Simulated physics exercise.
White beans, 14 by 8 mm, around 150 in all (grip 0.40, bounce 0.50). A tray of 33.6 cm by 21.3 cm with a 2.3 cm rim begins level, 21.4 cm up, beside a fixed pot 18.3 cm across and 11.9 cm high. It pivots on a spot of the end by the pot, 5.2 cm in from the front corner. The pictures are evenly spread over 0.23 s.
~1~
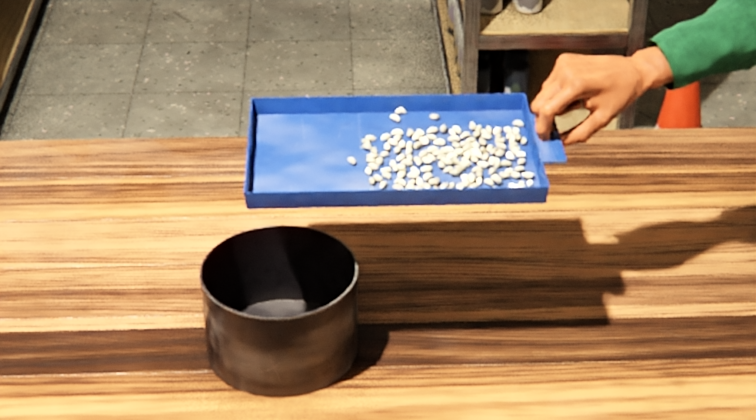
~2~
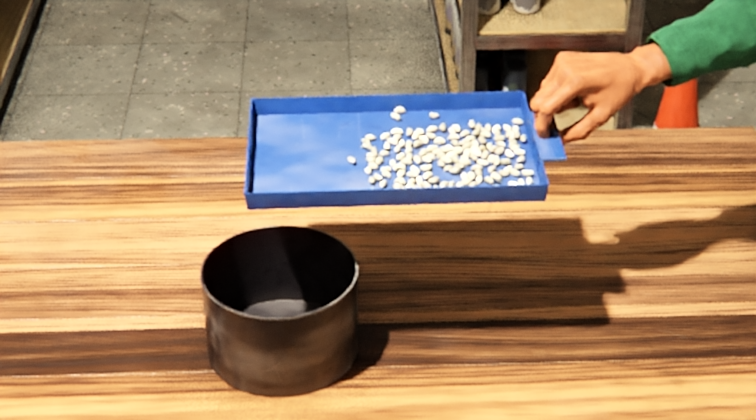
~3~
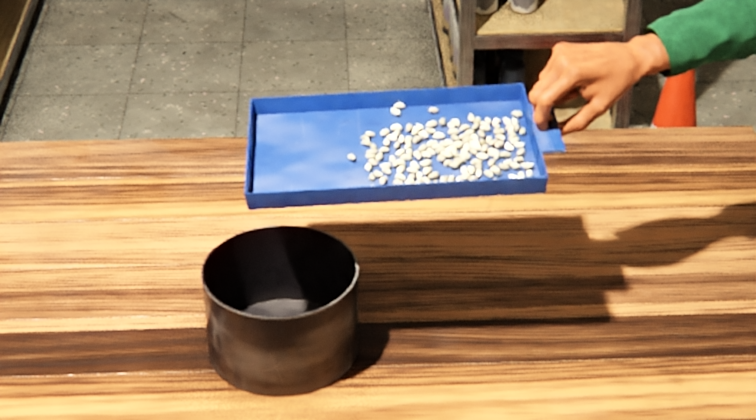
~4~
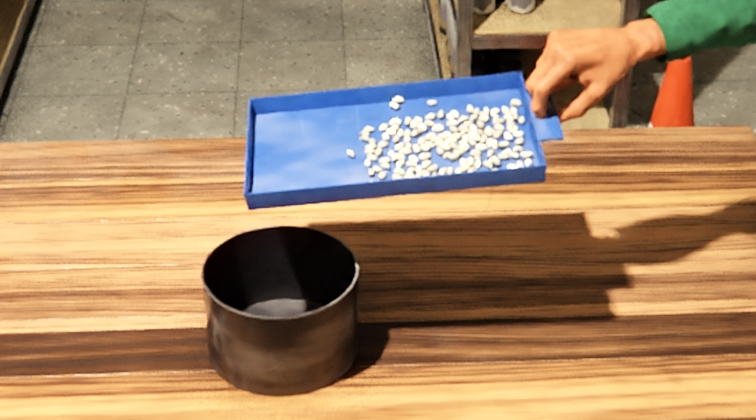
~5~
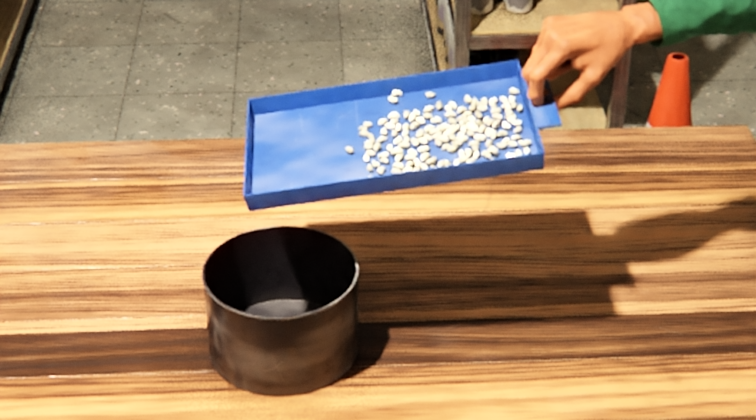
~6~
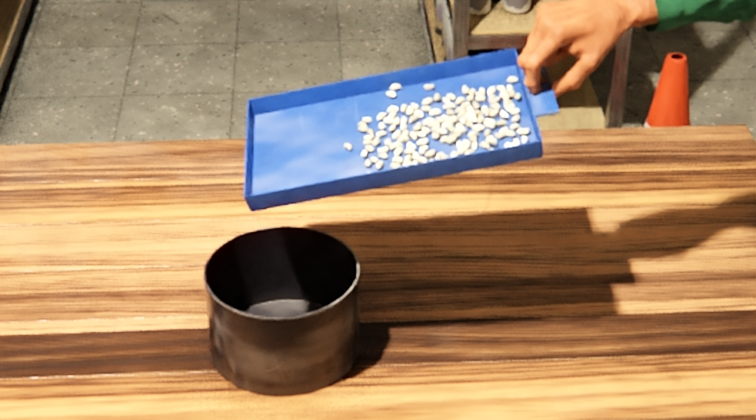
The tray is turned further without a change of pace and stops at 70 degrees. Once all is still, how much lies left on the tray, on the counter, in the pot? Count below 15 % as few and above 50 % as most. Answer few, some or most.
Tray: Most, counter: Some, pot: Few.
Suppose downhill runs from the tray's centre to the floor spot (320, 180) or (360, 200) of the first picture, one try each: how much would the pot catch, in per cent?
Some 35 and 15 per cent.
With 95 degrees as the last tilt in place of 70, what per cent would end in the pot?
Then about 30 per cent.
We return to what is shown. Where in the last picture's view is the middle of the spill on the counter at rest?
At about (105, 335).
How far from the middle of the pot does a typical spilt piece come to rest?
Roughly 28 cm.
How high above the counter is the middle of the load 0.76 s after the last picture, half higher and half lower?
Roughly 24 cm.
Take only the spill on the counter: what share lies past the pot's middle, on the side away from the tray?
Roughly 100 per cent.
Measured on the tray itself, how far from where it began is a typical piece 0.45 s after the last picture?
About 10 cm.
Then, 0.45 s after the last picture, tilt 39 degrees; the tray holds 100 %, the pot 0 %.
Then, 0.76 s after the last picture, tilt 58 degrees; the tray holds 80 %, the pot 0 %.
Then, 1.16 s after the last picture, tilt 70 degrees; the tray holds 75 %, the pot 0 %.
In the end, tray 75 %, counter 25 %, pot 0 %.
